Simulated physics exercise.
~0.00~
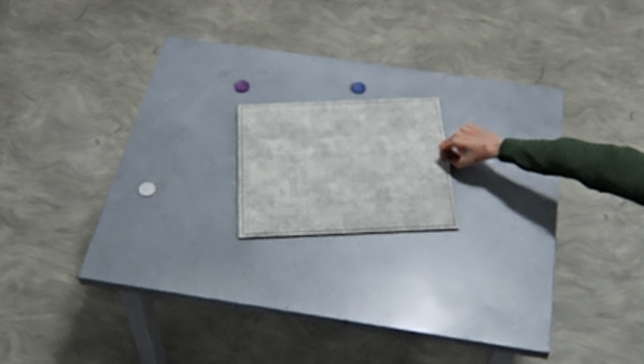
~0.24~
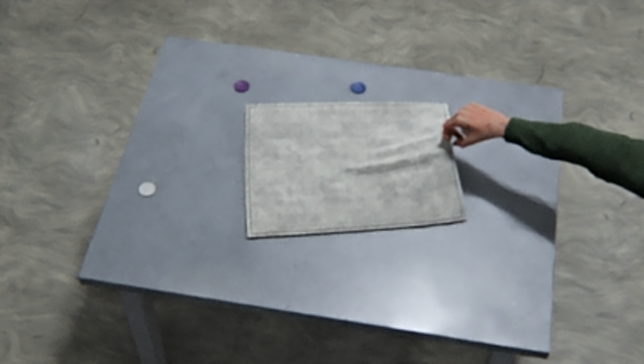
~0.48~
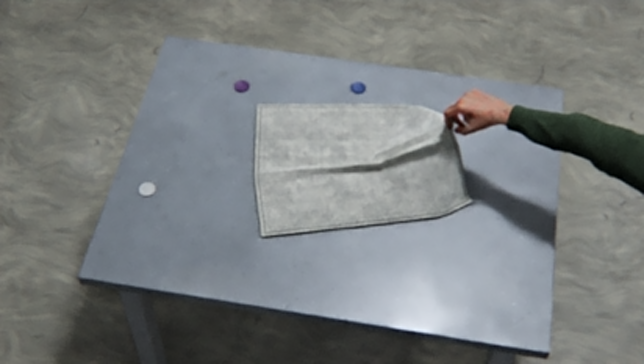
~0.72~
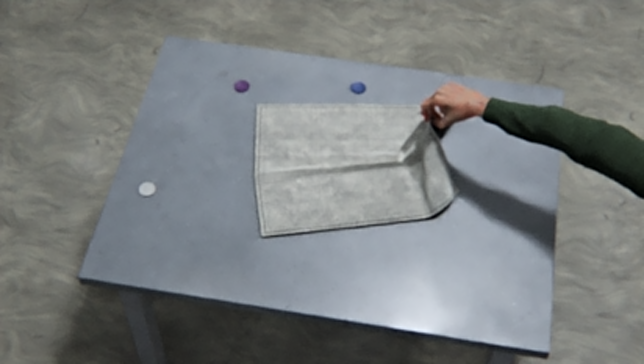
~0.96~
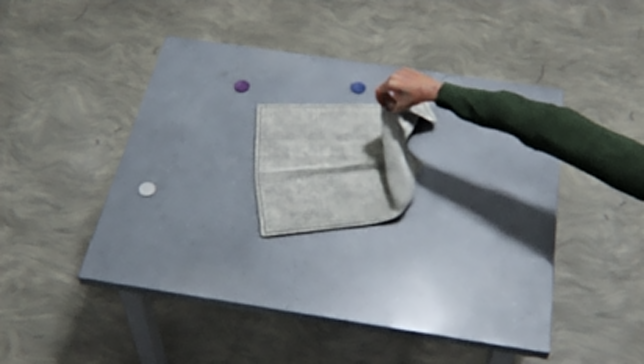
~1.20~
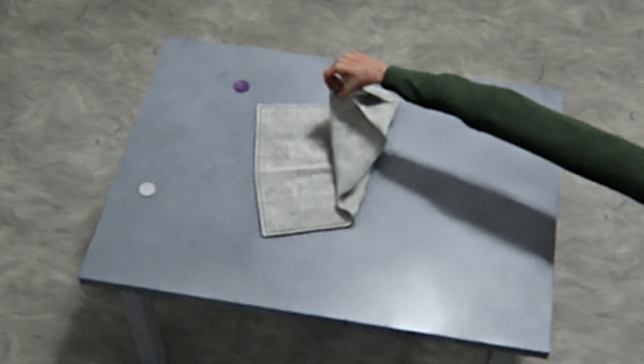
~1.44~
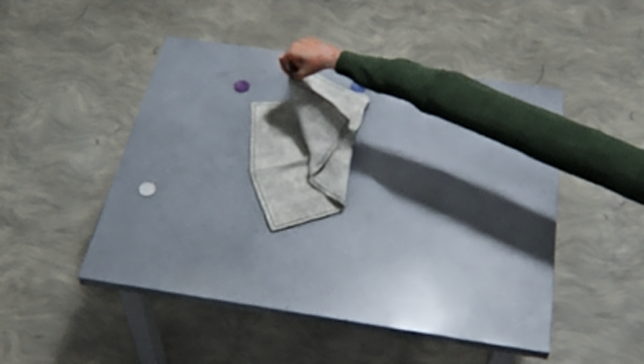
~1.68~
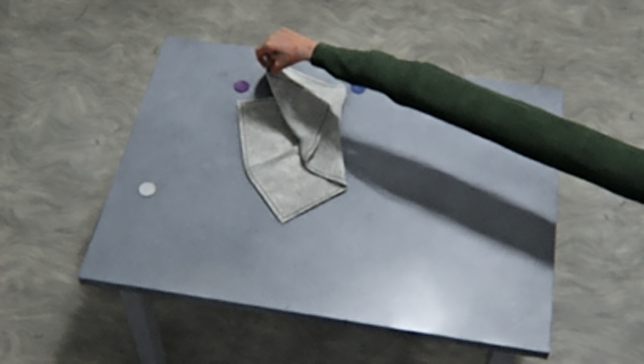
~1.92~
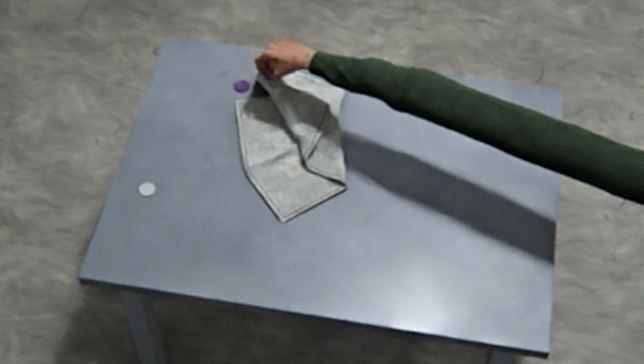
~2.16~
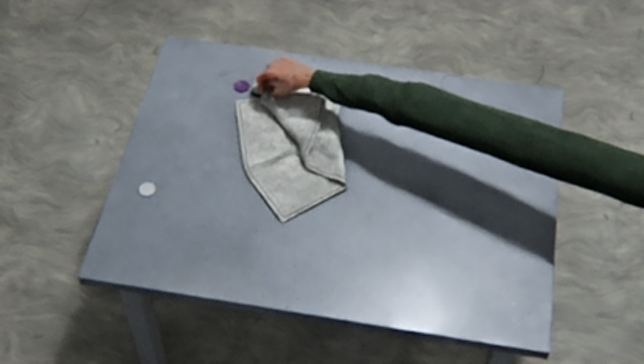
On a smooth grey shop table above a mottled floor, seen from above by a still camera, a pale grey hand towel lies flat, with a purple cap and a blue button beyond its far edge and a white button to the left. A hand in a dark green sleeve pinches the towel near its far right corner and drags it slightly right, wrinkling it. The hand then lifts the corner and carries it left, folding the cloth over and pulling it askew. Finally it lowers the corner beside the purple cap, leaving a rumpled, pointed fold, still touched by the hand.
